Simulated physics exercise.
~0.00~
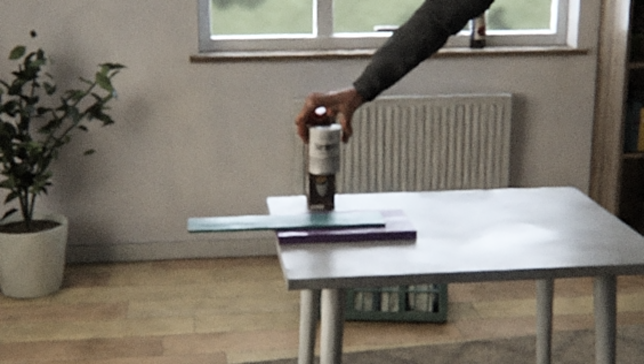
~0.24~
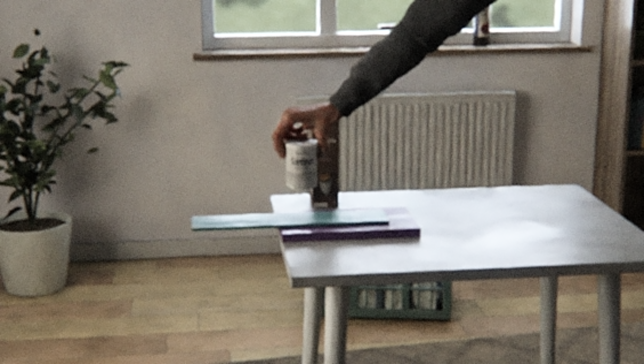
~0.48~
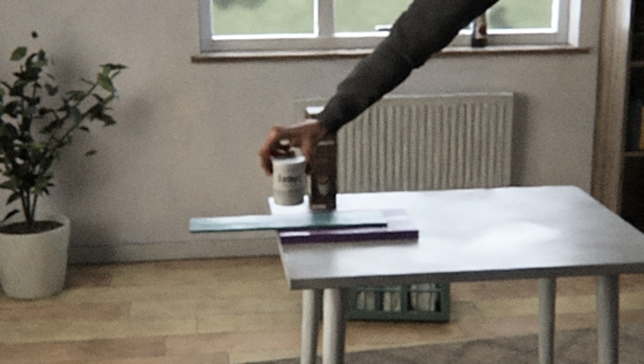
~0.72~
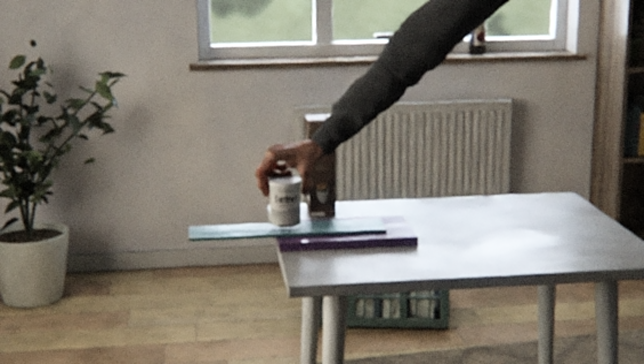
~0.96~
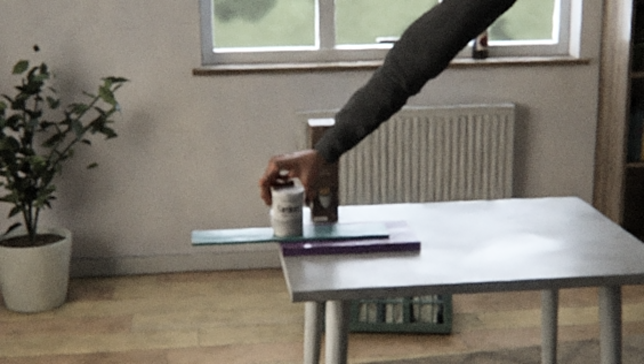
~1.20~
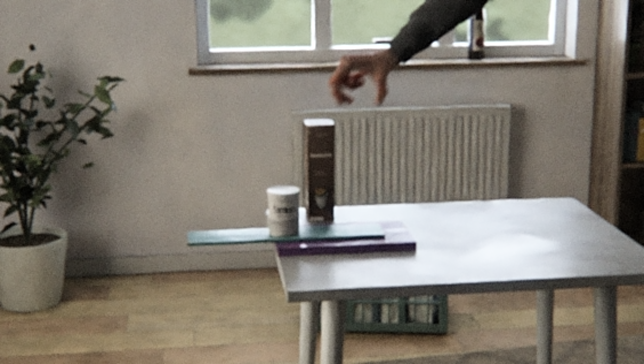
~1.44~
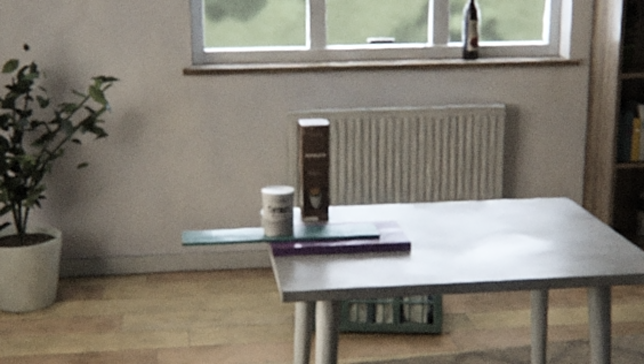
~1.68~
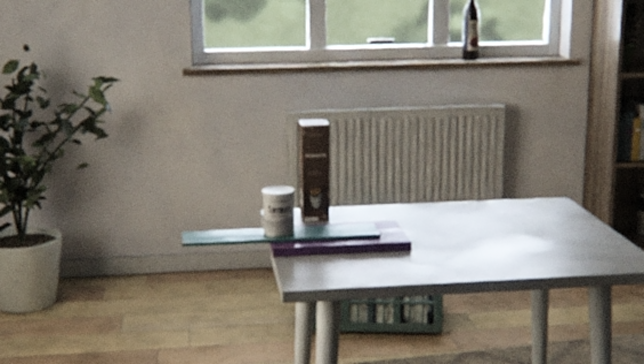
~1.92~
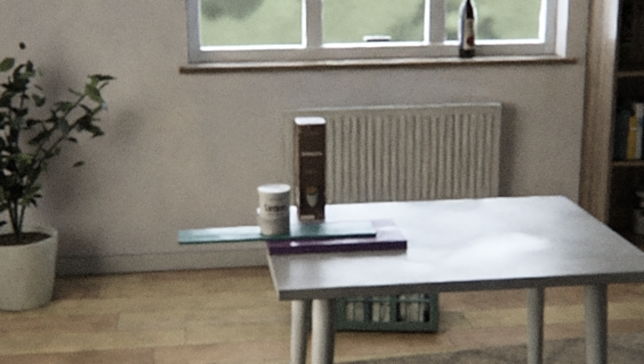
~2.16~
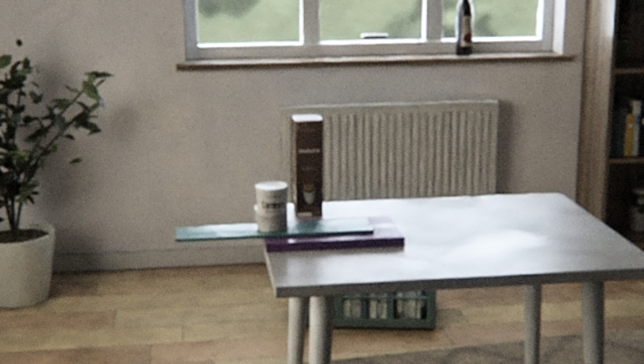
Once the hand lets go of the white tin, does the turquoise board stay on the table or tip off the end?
The turquoise board stays on the table, with the white tin and the brown carton still standing.
